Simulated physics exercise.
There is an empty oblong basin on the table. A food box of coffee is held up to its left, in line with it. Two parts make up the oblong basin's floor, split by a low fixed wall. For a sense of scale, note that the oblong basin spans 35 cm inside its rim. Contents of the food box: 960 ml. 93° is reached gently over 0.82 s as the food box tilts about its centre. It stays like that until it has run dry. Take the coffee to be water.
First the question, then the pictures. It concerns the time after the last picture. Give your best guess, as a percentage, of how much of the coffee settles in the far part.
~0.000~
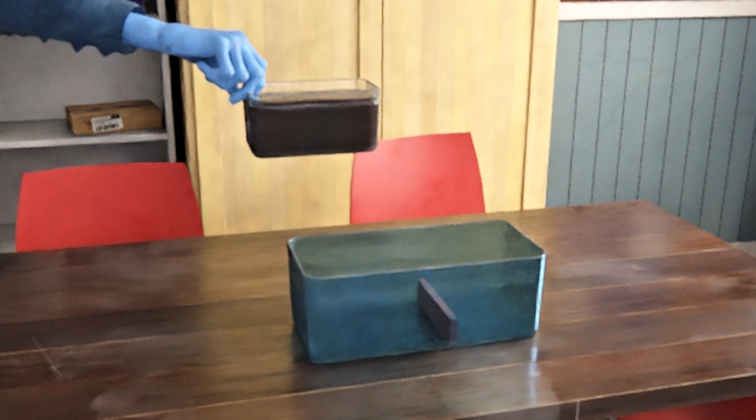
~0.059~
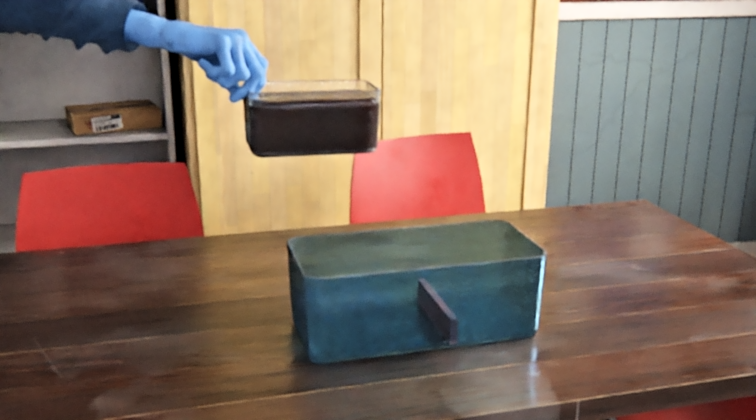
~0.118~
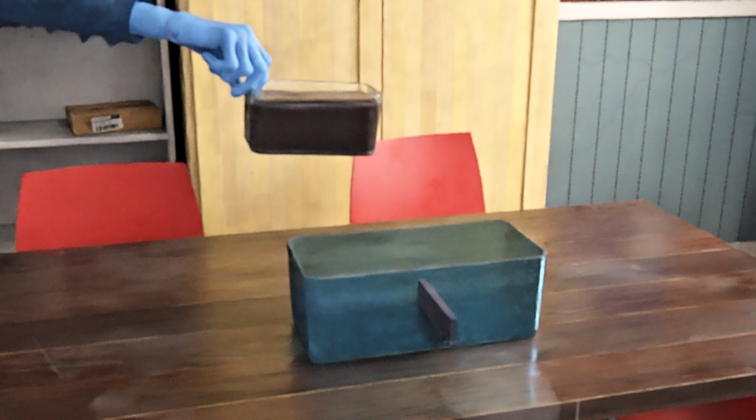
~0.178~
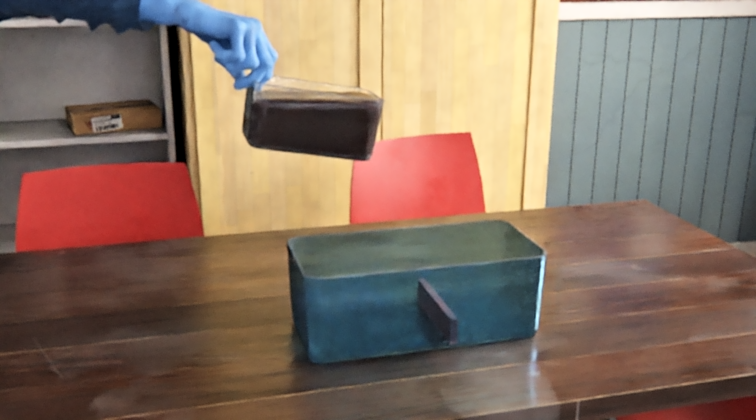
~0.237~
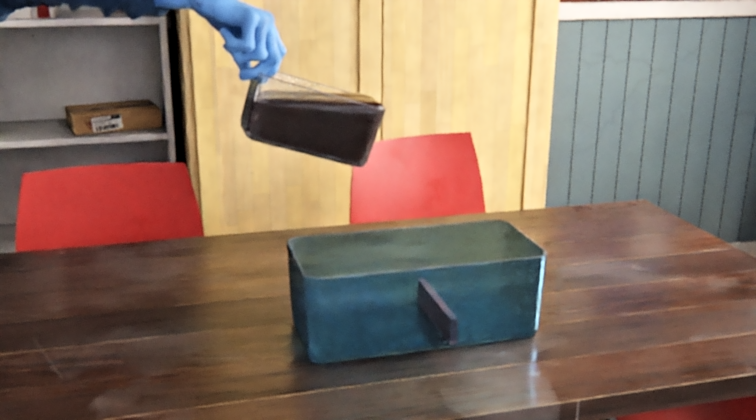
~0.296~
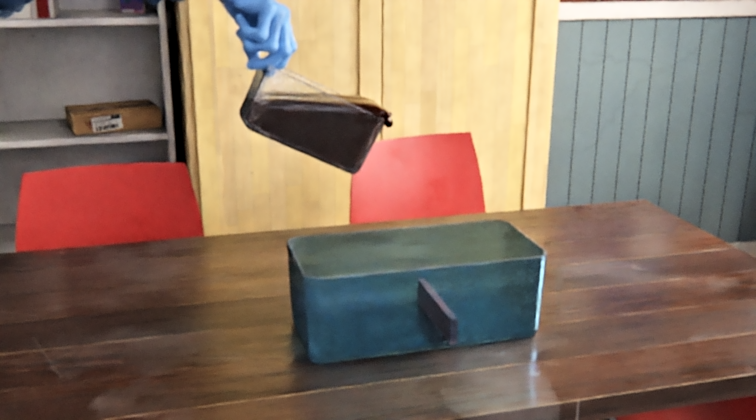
I would say 48 per cent of it settles there.
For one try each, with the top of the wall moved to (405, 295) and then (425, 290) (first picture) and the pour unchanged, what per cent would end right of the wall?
70 in a hundred, followed by 60 in a hundred.
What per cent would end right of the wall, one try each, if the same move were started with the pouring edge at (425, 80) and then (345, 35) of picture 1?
The first try gives 70 percent and the second 30 percent.
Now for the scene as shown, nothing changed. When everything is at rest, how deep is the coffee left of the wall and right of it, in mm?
Roughly 14 mm on the left side and 24 mm on the right side.
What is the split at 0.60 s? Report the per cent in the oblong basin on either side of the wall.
I'd say some 5 on the left and some 14 on the right.
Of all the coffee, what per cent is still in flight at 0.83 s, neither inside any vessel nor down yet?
In-air share: About 7 %.
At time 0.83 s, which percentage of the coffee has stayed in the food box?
Close to 10 percent of the whole amount.
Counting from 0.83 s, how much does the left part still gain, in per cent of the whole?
I'd put it at some 16 percent.
After 0.60 s the tilt is 78° and 32 per cent is still to pour, 5 is left of the wall and 14 right of it.
After 0.83 s the tilt is 93° and 10 per cent is still to pour, 30 is left of the wall and 49 right of it.
After 1.06 s the tilt is 93° and 4 per cent is still to pour, 40 is left of the wall and 48 right of it.
After 1.32 s the tilt is 93° and 1 per cent is still to pour, 45 is left of the wall and 48 right of it.
In the end 47 per cent lies left of the wall, 48 right of it and 5 outside.
